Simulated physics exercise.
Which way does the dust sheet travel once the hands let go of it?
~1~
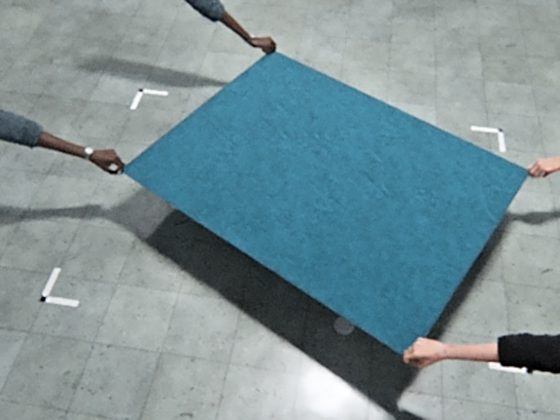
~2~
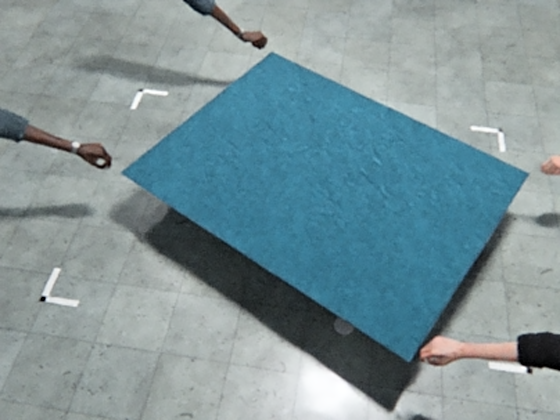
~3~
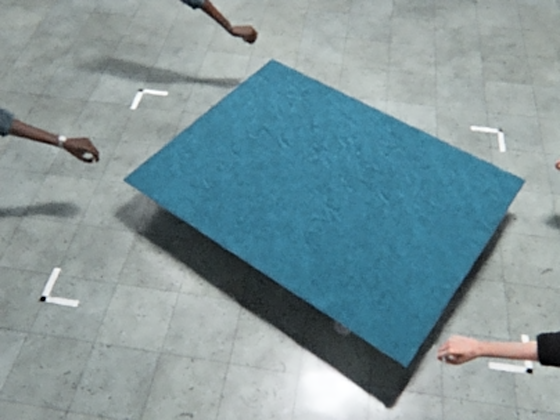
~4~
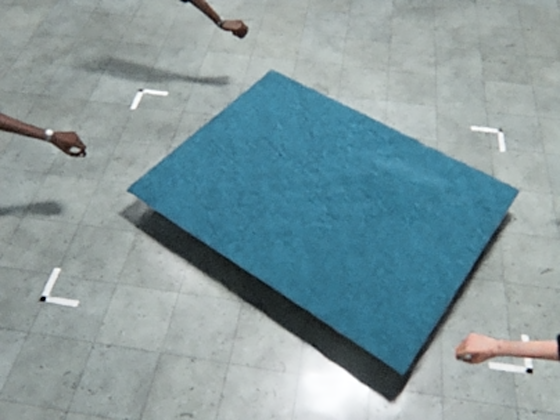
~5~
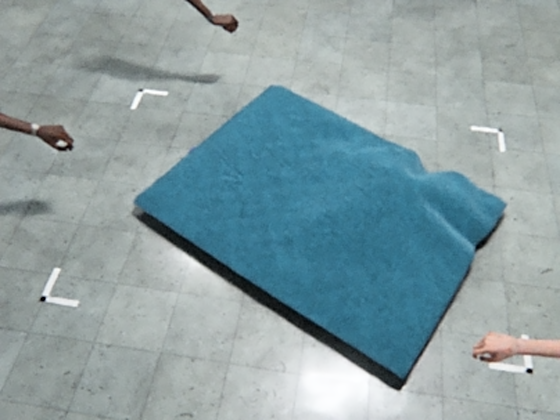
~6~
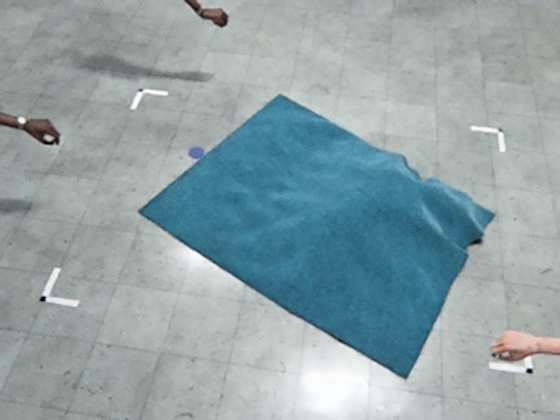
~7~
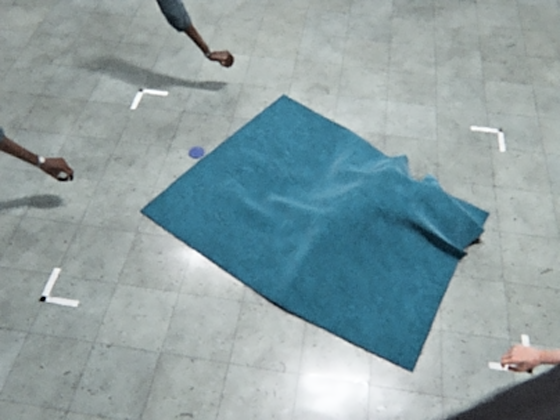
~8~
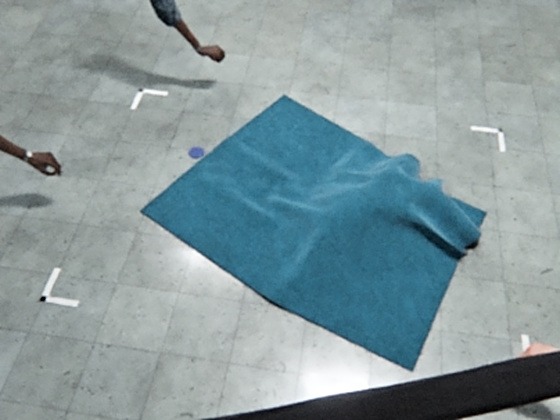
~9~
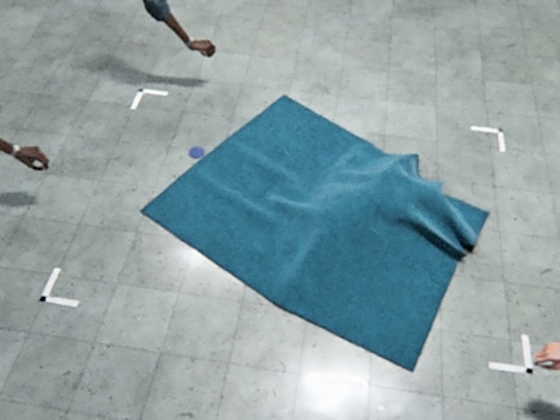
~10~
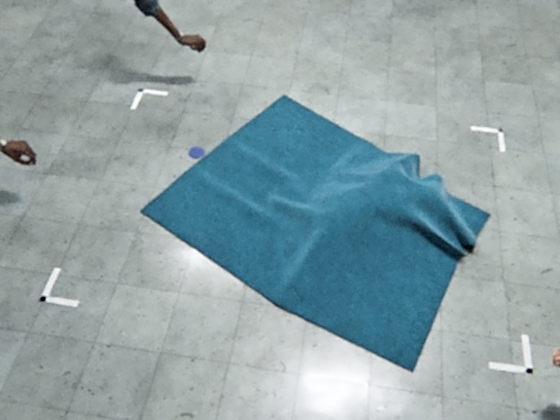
The dust sheet moves down, dropping onto the floor and over the raised shapes near its right side.
